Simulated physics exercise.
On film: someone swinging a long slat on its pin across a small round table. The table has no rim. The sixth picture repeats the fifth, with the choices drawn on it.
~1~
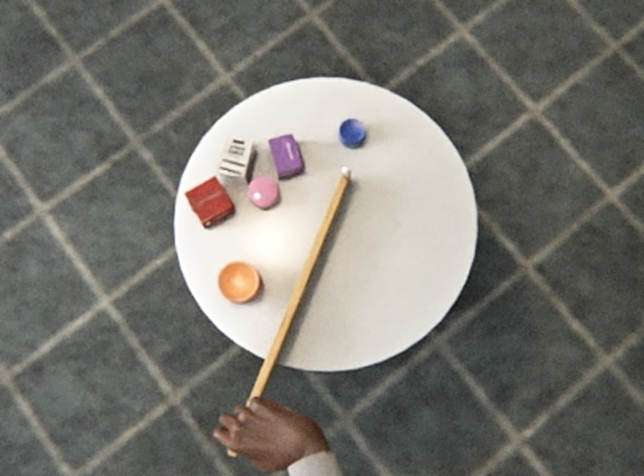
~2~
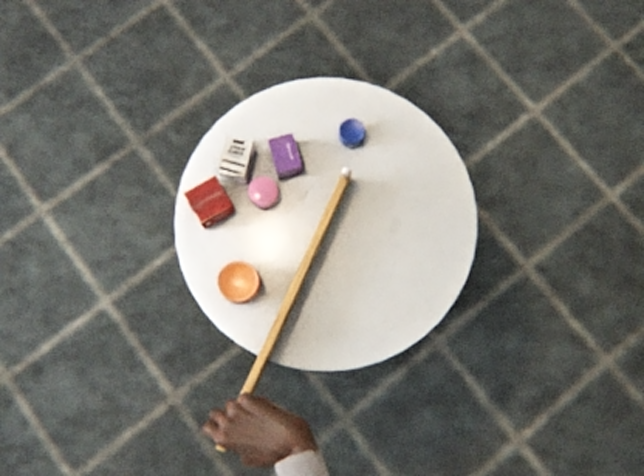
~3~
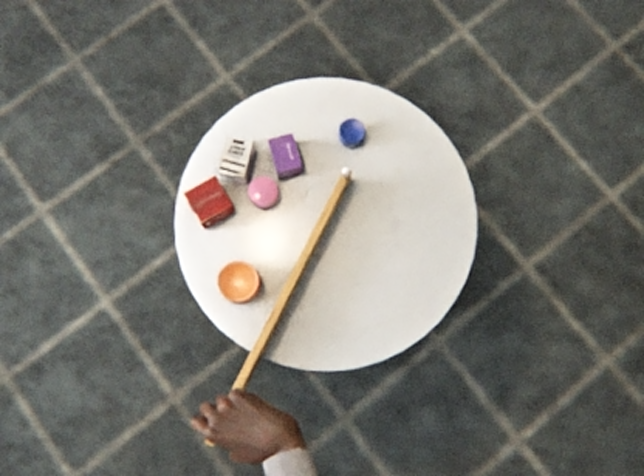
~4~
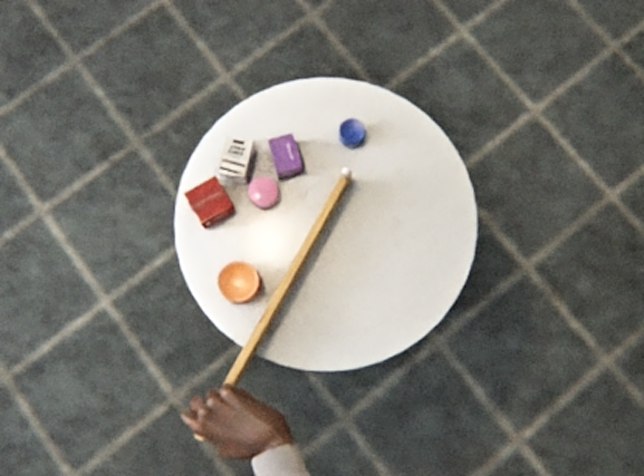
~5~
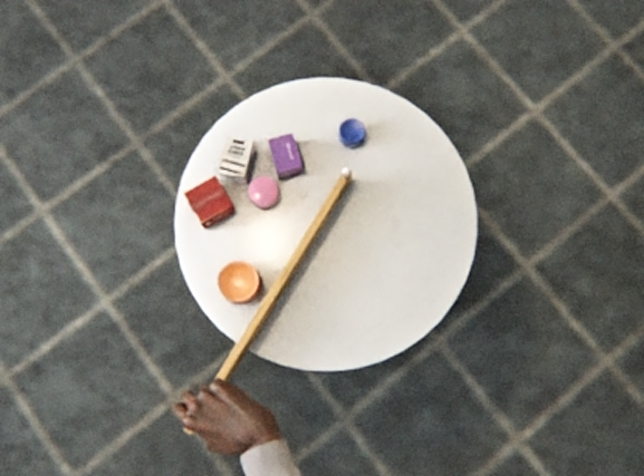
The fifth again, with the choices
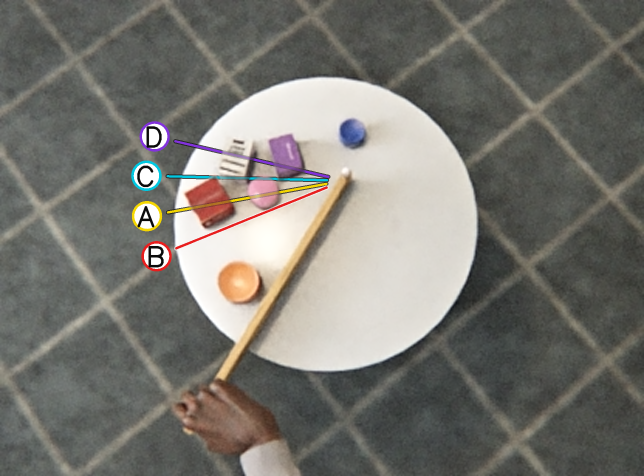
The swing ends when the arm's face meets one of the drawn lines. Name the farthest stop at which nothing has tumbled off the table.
The farthest safe stop is B.
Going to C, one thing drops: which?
The orange jar.
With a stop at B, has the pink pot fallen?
By then, no.
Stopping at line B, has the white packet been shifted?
No.
On the copy, A at (248, 198); B at (252, 218); C at (247, 178); D at (251, 159).
On B. First, arm (277, 243); orange jar (222, 268); red box (210, 202).
Then, arm (262, 224); orange jar (198, 240); red box (209, 199).
Finally, arm (256, 211); orange jar (184, 221); red box (204, 189); nothing has fallen.
By contrast, A drops the orange jar; C drops the orange jar; D drops the orange jar and red box.
